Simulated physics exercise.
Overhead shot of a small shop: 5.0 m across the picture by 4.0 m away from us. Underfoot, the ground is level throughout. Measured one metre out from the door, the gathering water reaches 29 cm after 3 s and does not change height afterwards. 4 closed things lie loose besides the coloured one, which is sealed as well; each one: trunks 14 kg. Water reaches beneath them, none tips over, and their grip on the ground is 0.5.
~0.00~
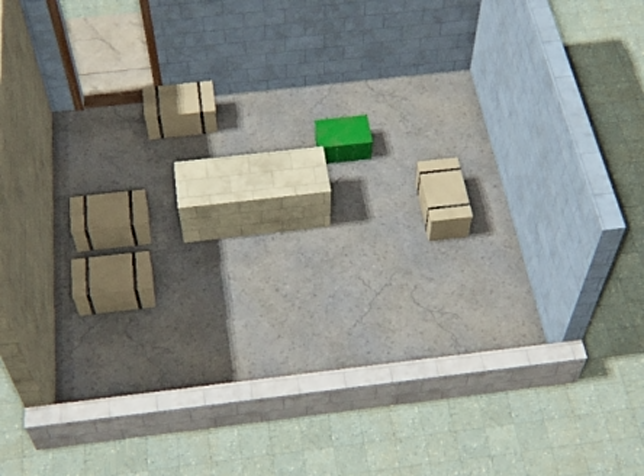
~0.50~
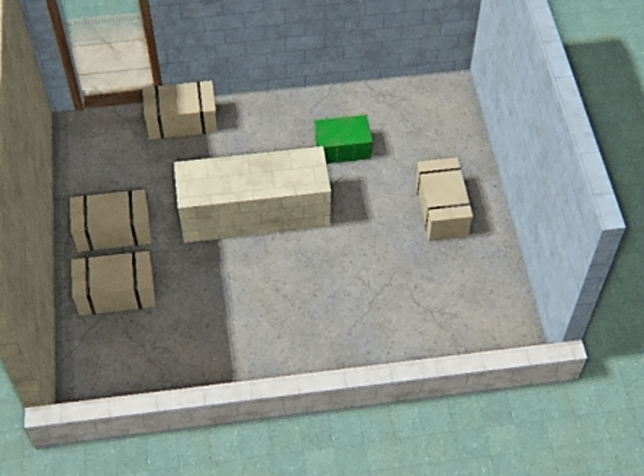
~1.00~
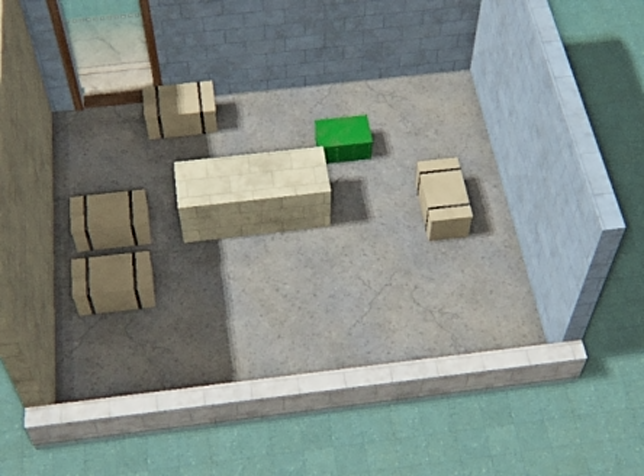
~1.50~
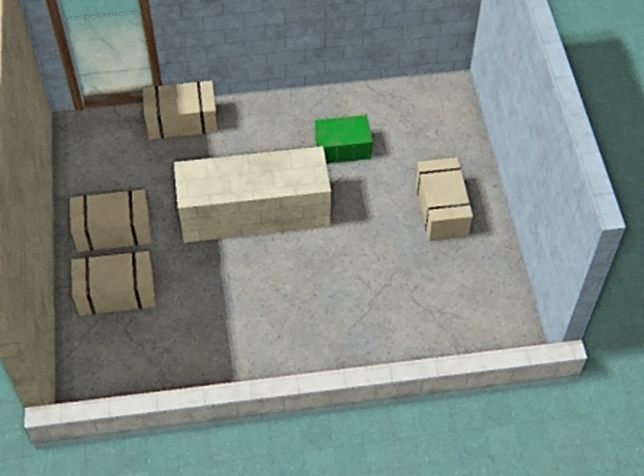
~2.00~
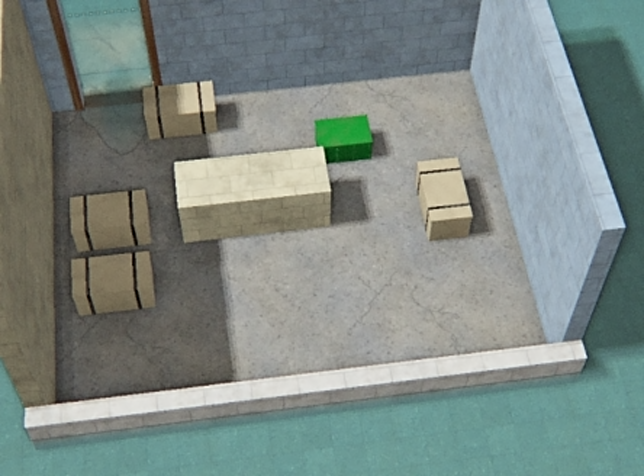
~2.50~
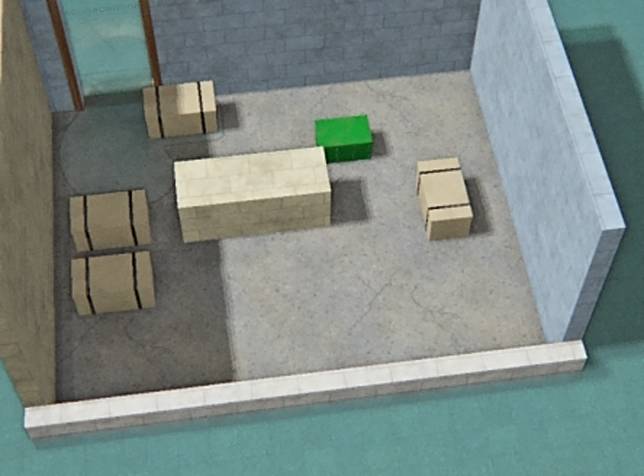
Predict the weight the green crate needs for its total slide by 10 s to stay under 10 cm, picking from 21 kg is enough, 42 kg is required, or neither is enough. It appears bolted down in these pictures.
I foresee success with the lighter mass.
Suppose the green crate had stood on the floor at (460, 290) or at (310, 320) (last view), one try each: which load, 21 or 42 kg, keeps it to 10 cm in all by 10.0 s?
For the first spot only the heavier suffices, for the second only the heavier suffices.
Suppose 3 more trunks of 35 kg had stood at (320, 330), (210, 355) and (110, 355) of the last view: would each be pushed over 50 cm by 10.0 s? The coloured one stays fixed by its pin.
Above the mark, above the mark, above the mark.
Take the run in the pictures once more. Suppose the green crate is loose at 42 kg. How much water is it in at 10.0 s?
Around 4 cm.
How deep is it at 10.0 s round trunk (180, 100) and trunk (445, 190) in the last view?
About 5 and 9 cm.
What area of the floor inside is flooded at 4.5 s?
Somewhere about 9.0 m2, give or take.
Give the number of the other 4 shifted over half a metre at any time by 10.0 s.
Total: 4.
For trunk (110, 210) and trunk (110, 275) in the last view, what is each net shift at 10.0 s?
Shifts: 300 cm / 400 cm.
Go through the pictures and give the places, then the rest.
In the first frame, the green crate at (344, 131), on the bottom; water covers 0.0 m2; 0 of 5 have shifted.
In the second frame, the green crate at (344, 131) rests on the ground; water covers 0.0 m2; 0 of 5 have shifted.
In the third frame, the green crate at (344, 131) rests on the ground; water covers 0.0 m2; 0 of 5 have shifted.
In the fourth frame, the green crate at (344, 131), on the bottom; 0.0 m2 under water; 0 of 5 have shifted.
In the fifth frame, the green crate at (344, 131), on the bottom; 0.4 m2 under water; 0 of 5 have shifted.
In the sixth frame, the green crate at (344, 131) rests on the ground; 1.5 m2 under water; 0 of 5 have shifted.
After 3.5 s the green crate would be 0 cm from its start with 21 kg and 0 cm from its start with 42 kg; 0 cm of water round it then.
After 4.5 s the green crate would be 0 cm from its start with 21 kg and 0 cm from its start with 42 kg; 1 cm of water round it then.
After 7.0 s the green crate would be 0 cm from its start with 21 kg and 0 cm from its start with 42 kg; 3 cm of water round it then.
After 10.0 s the green crate would be 0 cm from its start with 21 kg and 0 cm from its start with 42 kg; 4 cm of water round it then.
